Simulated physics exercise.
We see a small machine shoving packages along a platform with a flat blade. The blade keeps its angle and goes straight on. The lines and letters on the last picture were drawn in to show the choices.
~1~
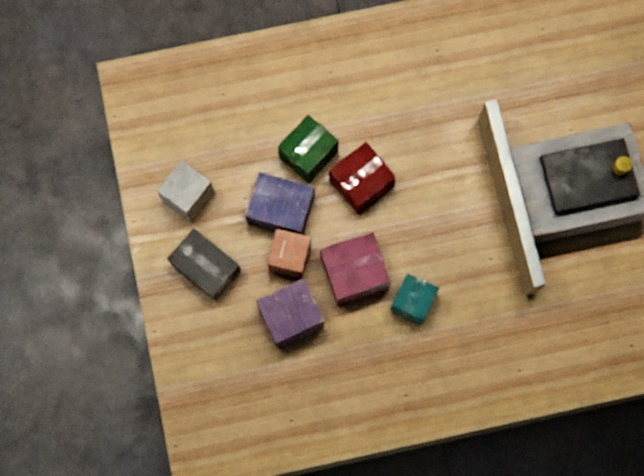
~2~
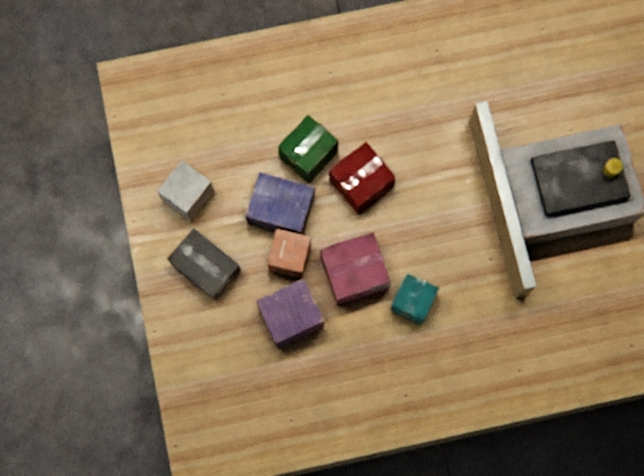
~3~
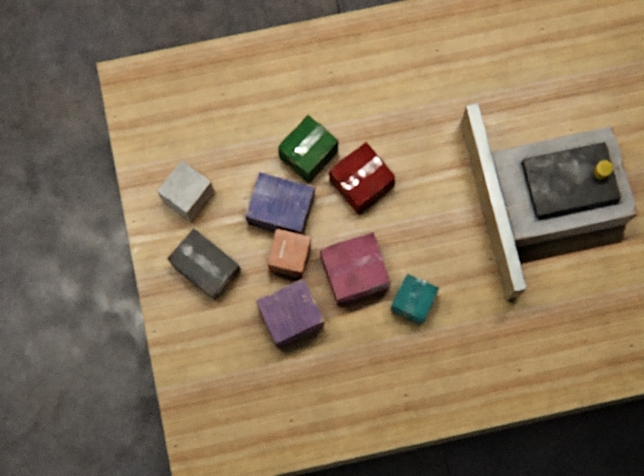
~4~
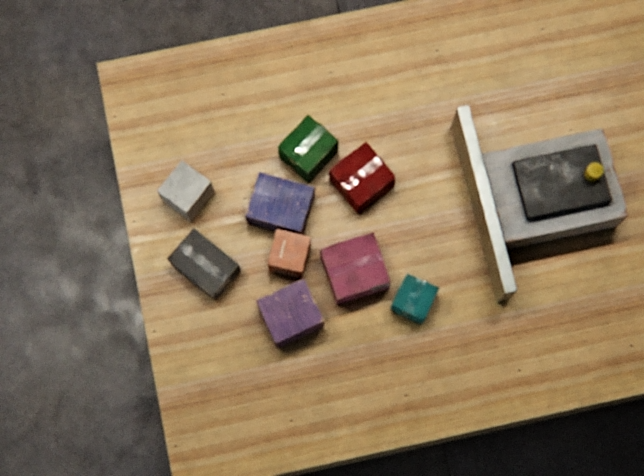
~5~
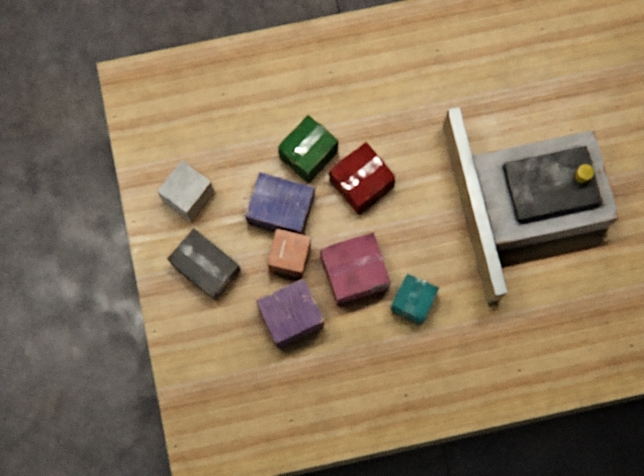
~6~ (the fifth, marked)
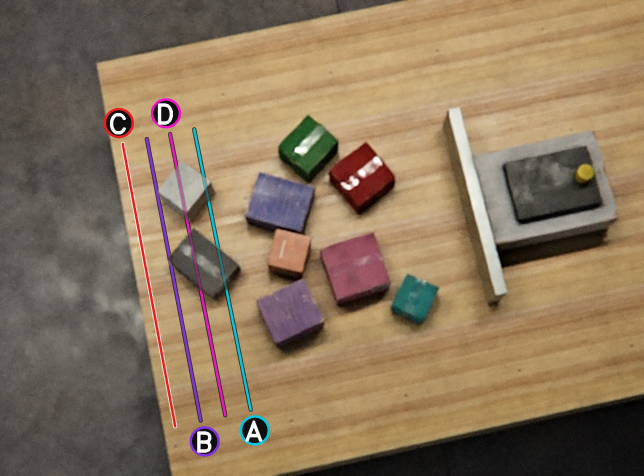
At the start, a cluster of colourful boxes sits on a wooden platform, with a small grey machine and its flat blade off to the right. The machine slides slowly left, a short distance, narrowing the gap to the red and turquoise boxes. By the end, it has touched none, and every box remains still.
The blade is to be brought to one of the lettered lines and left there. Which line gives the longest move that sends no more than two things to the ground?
The farthest such stop is A.
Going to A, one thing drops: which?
The grey parcel goes over.
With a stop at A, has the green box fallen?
By then, no.
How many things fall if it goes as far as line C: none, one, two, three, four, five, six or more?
In all, six or more.
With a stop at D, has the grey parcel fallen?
By then, yes.
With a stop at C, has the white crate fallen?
Yes.
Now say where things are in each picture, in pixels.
The first picture shows white crate (186, 192); turquoise parcel (414, 299); grey parcel (204, 264).
The second picture shows robot (574, 179); green box (309, 149).
The third picture shows robot (564, 181); blue crate (281, 206).
The fourth picture shows robot (555, 183); red box (362, 178).
The fifth picture shows robot (546, 185); white crate (186, 192); turquoise parcel (414, 299); grey parcel (204, 264).
On the marked copy, A at (222, 265); B at (173, 276); C at (148, 281); D at (197, 271).
With A. Early on, robot (455, 204); turquoise parcel (374, 314); red box (343, 186).
Further on, robot (364, 223); grey parcel (169, 273); white crate (170, 186).
At the end, robot (293, 238); grey parcel over the edge; blue crate (136, 240); one fallen.
As for the rest, B drops four; C drops eight; D drops three.
